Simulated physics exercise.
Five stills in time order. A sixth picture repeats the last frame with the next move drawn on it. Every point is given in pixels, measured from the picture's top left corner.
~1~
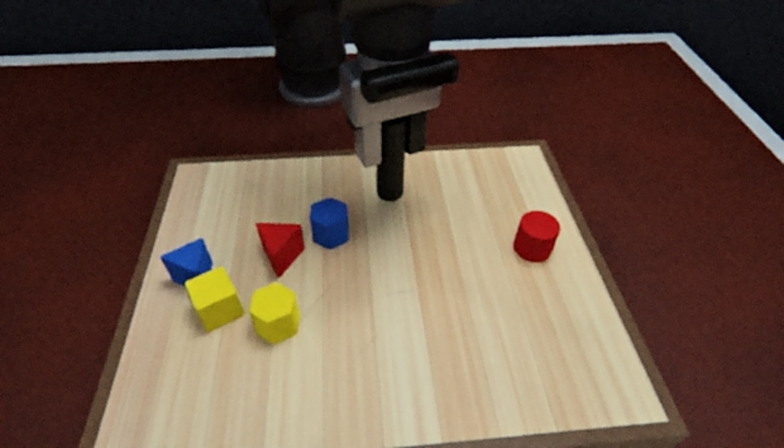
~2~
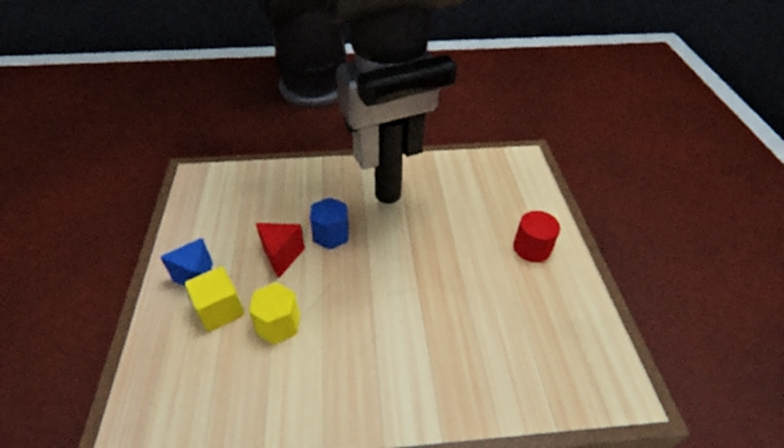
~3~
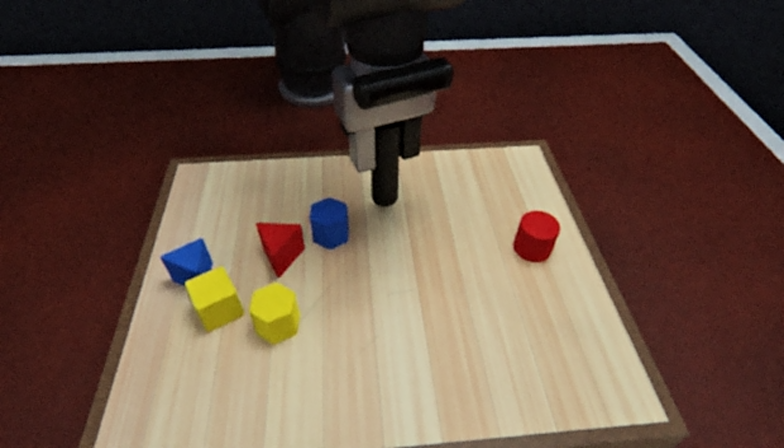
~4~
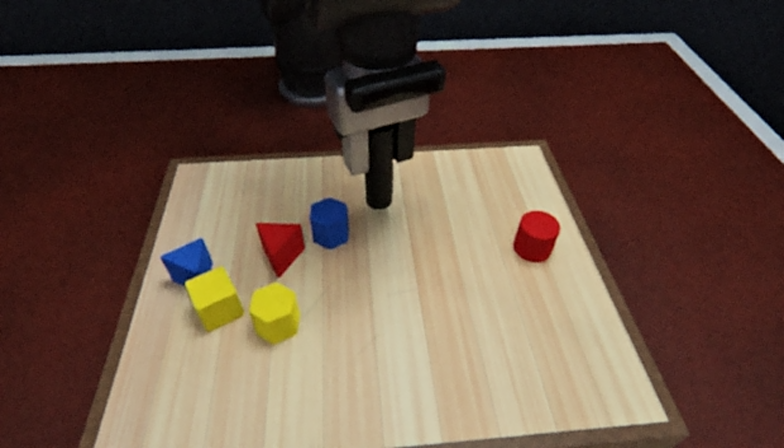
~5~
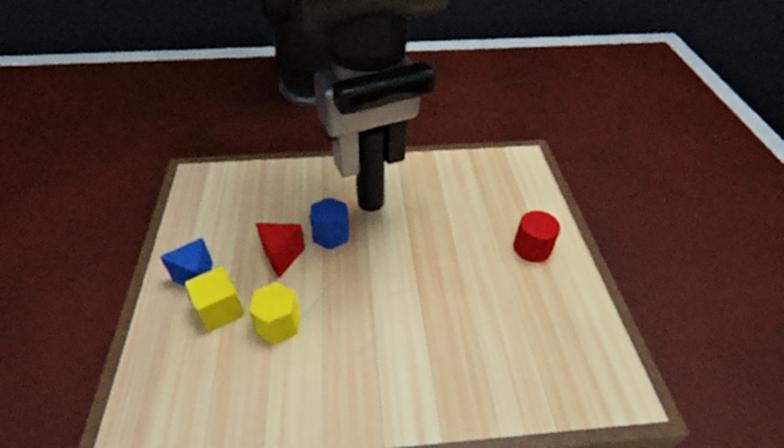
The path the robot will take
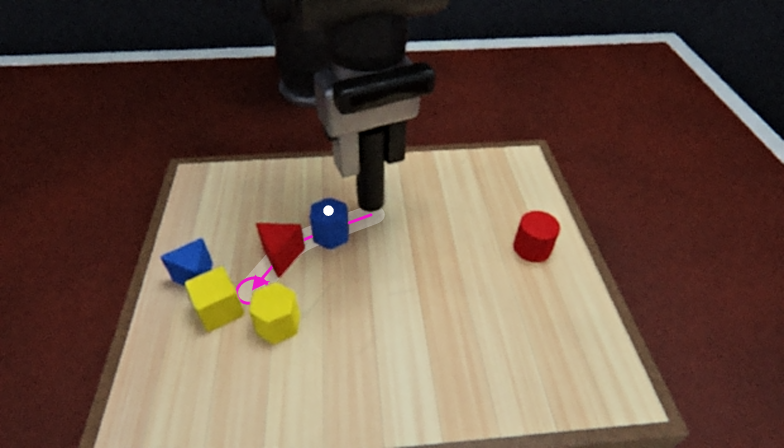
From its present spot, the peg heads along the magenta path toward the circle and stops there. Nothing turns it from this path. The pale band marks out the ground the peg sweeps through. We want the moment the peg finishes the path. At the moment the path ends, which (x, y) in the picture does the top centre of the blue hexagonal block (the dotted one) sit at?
In the picture, it is at (210, 290).
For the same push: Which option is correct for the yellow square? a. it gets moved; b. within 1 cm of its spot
The one that fits is a, it gets moved.
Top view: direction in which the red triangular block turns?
Watching from overhead, you'd notice the red triangular block rotating clockwise.
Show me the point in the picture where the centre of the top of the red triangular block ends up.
The middle of its upper face will lie at (172, 293).
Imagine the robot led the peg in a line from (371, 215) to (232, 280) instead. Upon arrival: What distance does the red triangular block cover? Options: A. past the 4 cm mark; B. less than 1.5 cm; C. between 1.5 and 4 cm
Correct choice: A.
The line goes from (371, 215) over (327, 231) and (285, 253) to (252, 290); the dot is on the blue hexagonal block.
What follows on the original path. One third of the way, peg (325, 219); red triangular block (264, 243), turned 35° clockwise; blue hexagonal block (297, 226), turned 15° anticlockwise.
Two thirds of the way, peg (281, 242); yellow square (188, 302), turned 40° anticlockwise; red triangular block (220, 269), turned 55° clockwise; blue hexagonal block (253, 254), turned 30° anticlockwise.
At the end, peg (248, 279); blue triangular block (182, 255), turned 20° clockwise; yellow square (159, 327), turned 40° anticlockwise; red triangular block (172, 293), turned 80° clockwise; blue hexagonal block (210, 290).
